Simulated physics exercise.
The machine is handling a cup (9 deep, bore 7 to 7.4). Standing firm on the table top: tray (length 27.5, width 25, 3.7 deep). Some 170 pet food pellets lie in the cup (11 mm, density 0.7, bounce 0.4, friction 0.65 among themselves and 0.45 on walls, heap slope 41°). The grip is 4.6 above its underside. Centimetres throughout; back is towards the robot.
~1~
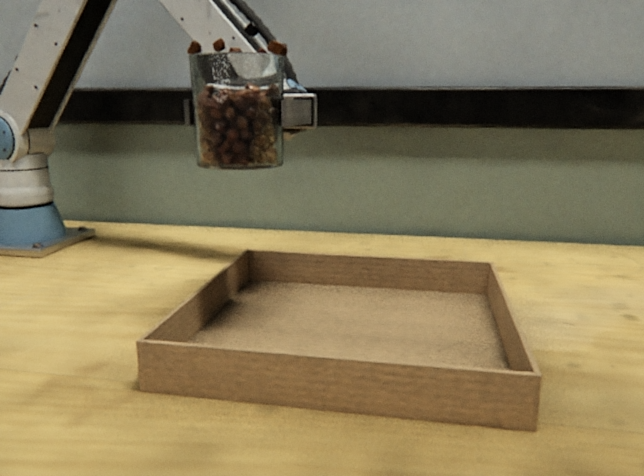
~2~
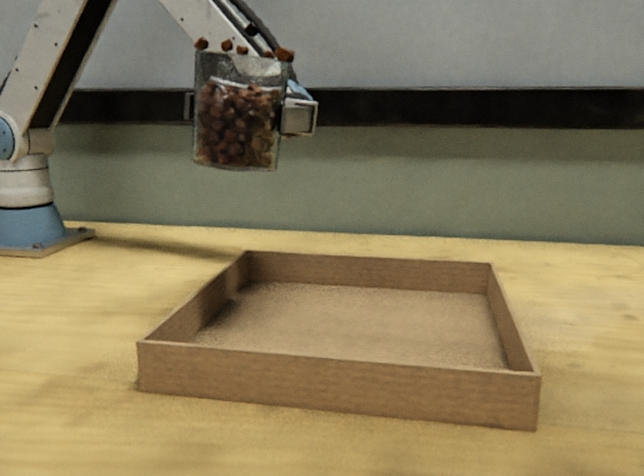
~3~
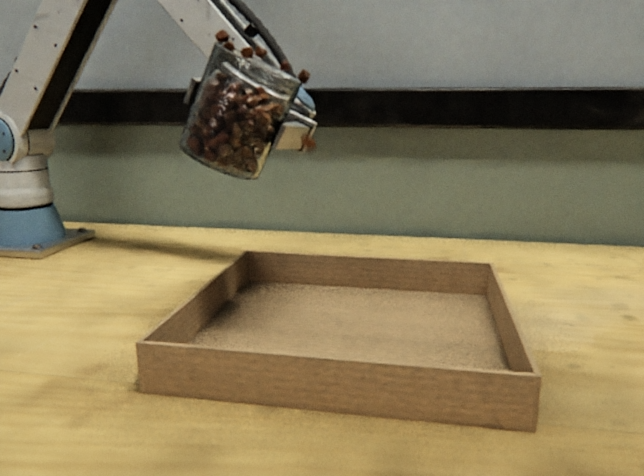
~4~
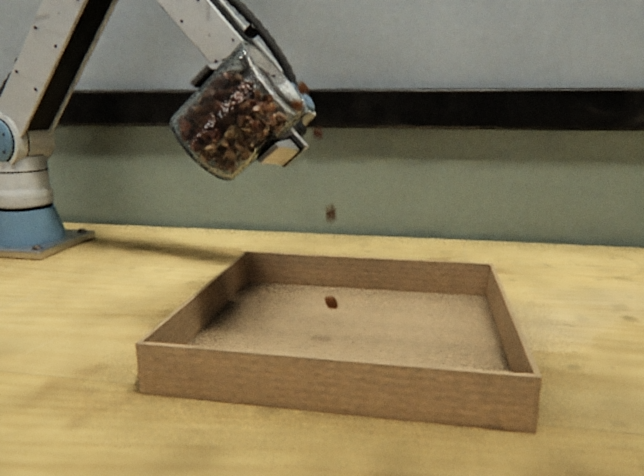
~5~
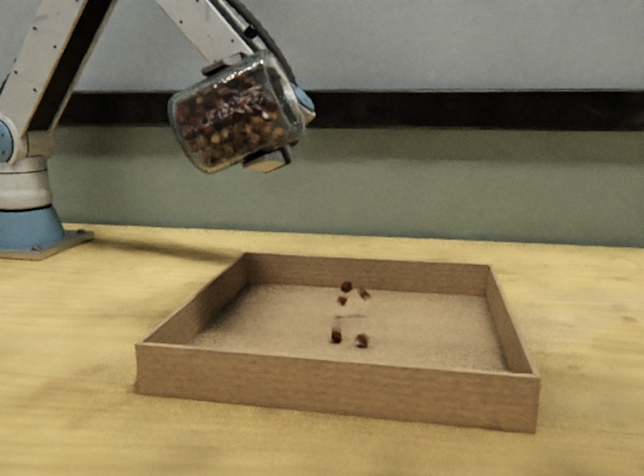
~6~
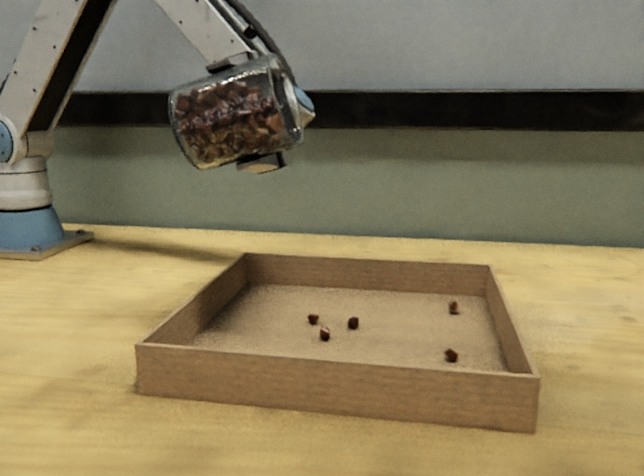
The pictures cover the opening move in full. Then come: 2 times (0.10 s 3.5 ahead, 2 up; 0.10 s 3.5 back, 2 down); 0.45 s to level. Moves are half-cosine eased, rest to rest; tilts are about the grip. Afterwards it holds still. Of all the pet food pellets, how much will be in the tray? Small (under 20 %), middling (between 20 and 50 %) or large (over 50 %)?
Answer: Large; over 50 % of the pet food pellets finish in the tray.
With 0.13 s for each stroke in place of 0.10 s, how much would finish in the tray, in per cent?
In that case some 40 per cent.
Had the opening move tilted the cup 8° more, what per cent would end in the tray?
In that case some 85 per cent.
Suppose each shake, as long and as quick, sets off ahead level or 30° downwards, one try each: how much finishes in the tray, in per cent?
Some 40 and 20 per cent.
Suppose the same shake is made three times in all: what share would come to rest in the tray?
In that case some 75 per cent.
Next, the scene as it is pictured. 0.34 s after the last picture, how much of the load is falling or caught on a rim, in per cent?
About 8 per cent.
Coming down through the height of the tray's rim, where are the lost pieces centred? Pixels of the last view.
Near (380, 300).
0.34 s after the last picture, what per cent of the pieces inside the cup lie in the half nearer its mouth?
About 75 per cent.
Then, 0.34 s later, tilted 74° forward, highest piece 23 above the table; 91 in the cup, 69 in the tray, 14 in flight or on a rim.
Then, 0.68 s later, tilted 23° forward, highest piece 23 above the table; 114 in the tray, 58 in the cup, 2 on the table or floor.
Then, 1.05 s later, level, highest piece 20 above the table; 114 in the tray, 58 in the cup, 2 on the table or floor.
Then, 2.10 s later, level, highest piece 20 above the table; 114 in the tray, 58 in the cup, 2 on the table or floor.
At rest, 114 in the tray, 58 in the cup, 2 on the table or floor. That is 66 % in the tray.
